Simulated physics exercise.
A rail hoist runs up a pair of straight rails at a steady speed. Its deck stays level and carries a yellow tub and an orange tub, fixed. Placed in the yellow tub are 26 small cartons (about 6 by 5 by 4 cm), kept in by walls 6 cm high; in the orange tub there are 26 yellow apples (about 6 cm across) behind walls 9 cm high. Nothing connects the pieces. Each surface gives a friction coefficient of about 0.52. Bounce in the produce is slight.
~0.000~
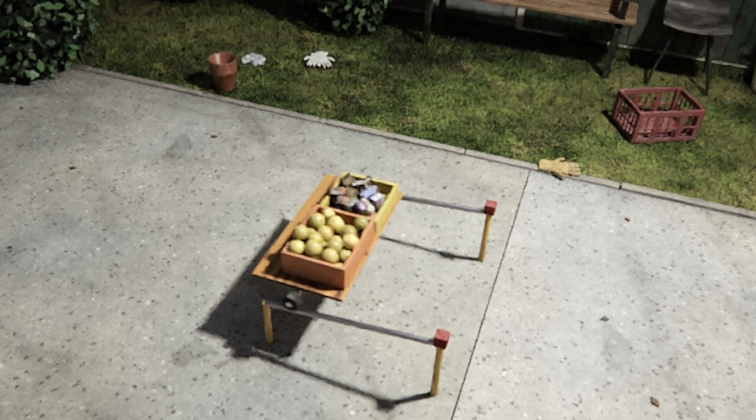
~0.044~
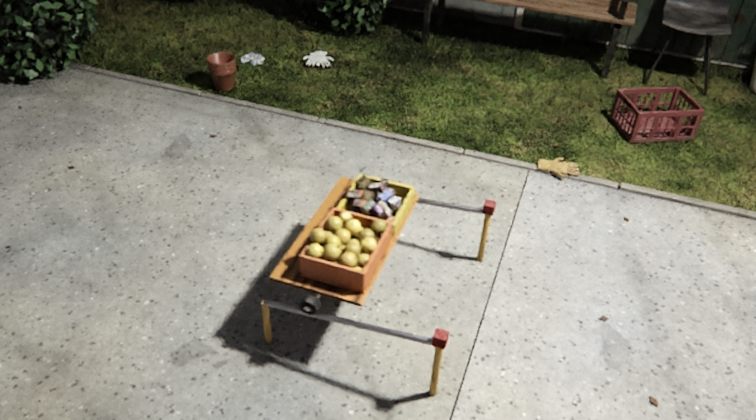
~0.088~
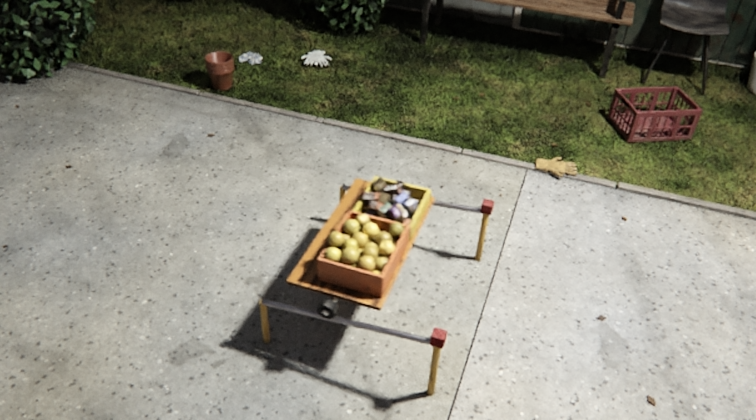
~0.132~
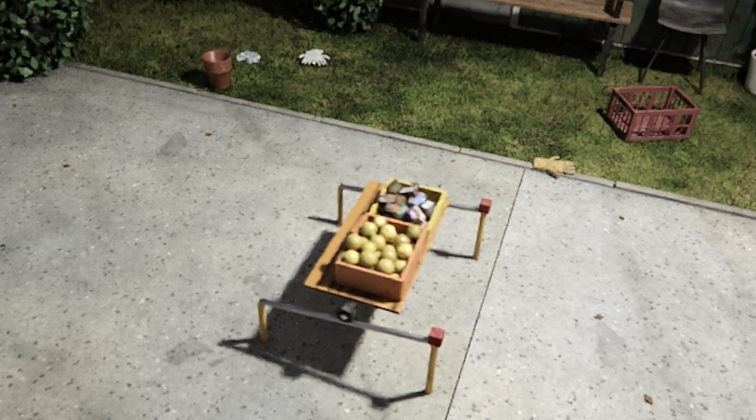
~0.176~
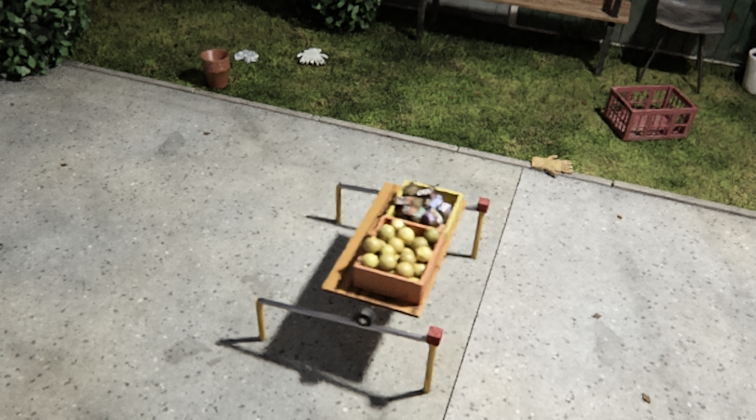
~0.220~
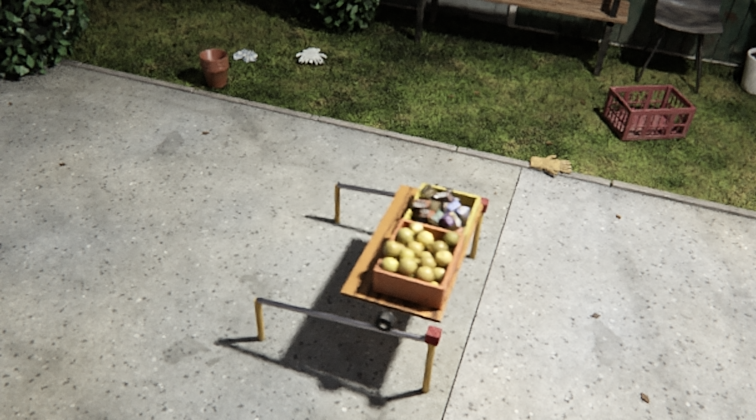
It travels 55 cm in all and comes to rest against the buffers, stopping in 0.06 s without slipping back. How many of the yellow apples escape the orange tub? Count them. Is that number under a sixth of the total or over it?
Honestly, the count misses one in six.
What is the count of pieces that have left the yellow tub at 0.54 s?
For the yellow tub, some 5.
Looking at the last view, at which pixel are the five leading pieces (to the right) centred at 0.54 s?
Somewhere near pixel (537, 250).
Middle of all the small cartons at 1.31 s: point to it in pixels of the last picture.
Near (485, 226).
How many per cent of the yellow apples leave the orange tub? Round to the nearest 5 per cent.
Some 5 per cent of them.
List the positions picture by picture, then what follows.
In the first picture (each is followed by its nearest rim corner in this view), orange tub, (342, 268); yellow tub (its farthest corner), (346, 173); moved 0 cm; none out.
The second picture shows orange tub, (362, 272); yellow tub, (362, 175); moved 8 cm.
The third picture shows orange tub, (380, 276); yellow tub, (377, 177); moved 17 cm.
The fourth picture shows orange tub, (400, 279); yellow tub, (392, 179); moved 25 cm.
The fifth picture shows orange tub, (420, 283); yellow tub, (408, 181); moved 33 cm.
The sixth picture shows orange tub, (441, 287); yellow tub, (425, 184); moved 42 cm; none out.
After 0.26 s, it meets the buffers.
After 0.38 s, yellow tub 22 in, 4 out and orange tub 26 in, 0 out.
After 0.54 s, yellow tub 21 in, 5 out and orange tub 26 in, 0 out.
After 0.76 s, yellow tub 21 in, 5 out and orange tub 25 in, 1 out.
Outcome (at 1.31 s), yellow tub 21 in, 5 out and orange tub 25 in, 1 out. Asked share, 1 of 26, 4 per cent.
